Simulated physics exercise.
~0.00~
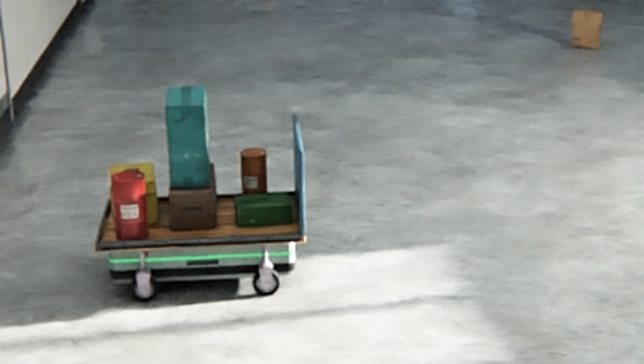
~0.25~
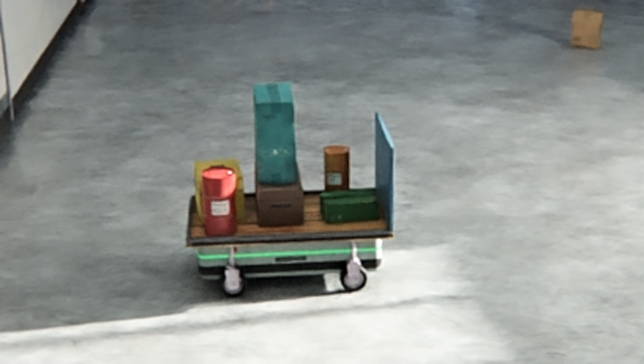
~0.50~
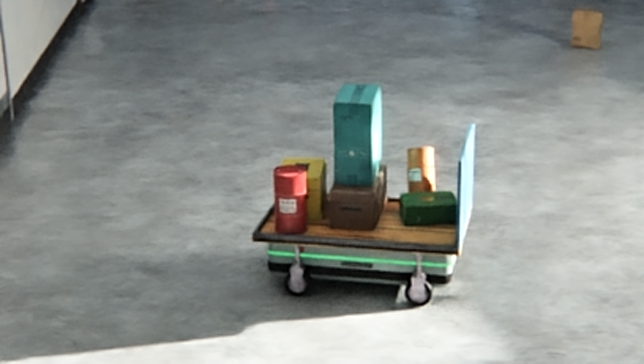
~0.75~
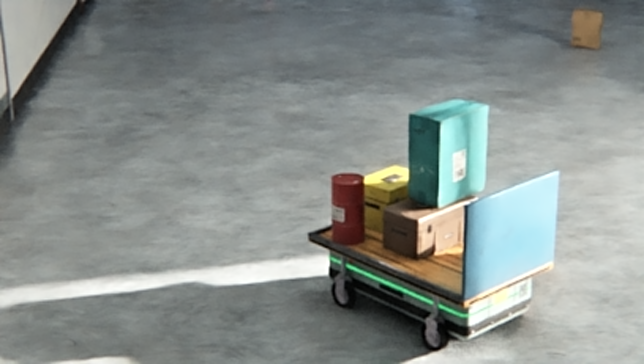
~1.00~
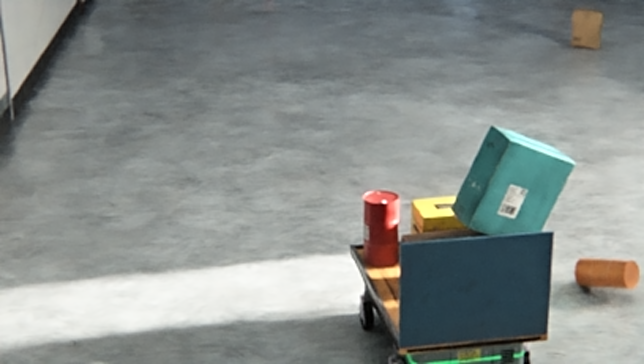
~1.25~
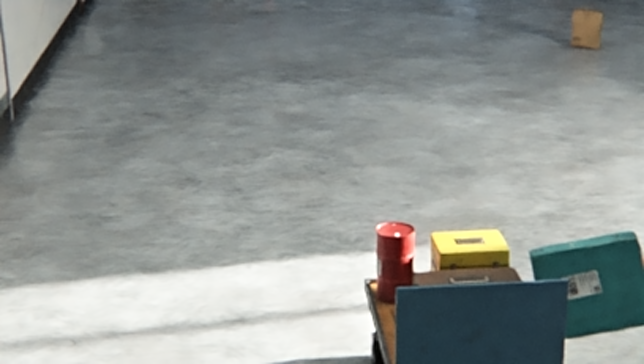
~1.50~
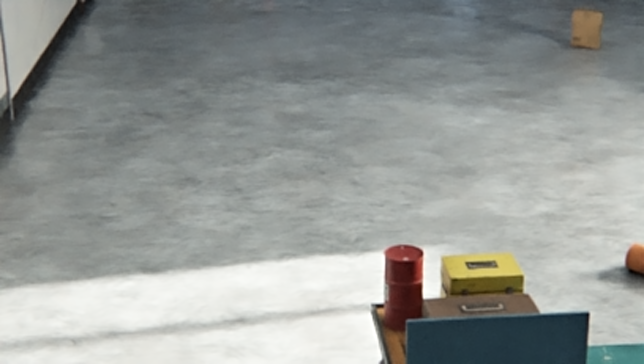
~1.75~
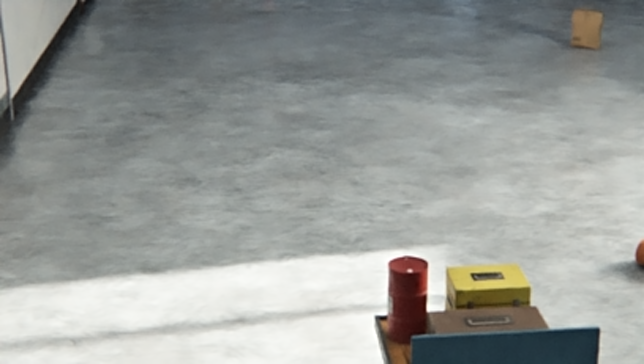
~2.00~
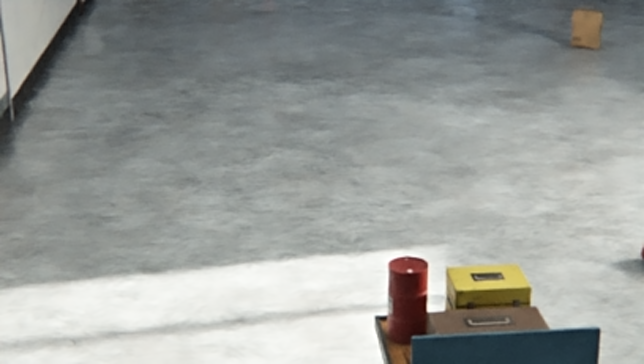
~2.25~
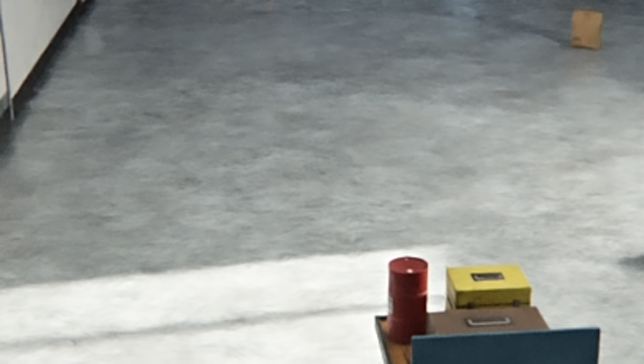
A loaded cart turns toward the viewer, spilling an orange canister and turquoise box, then stops.
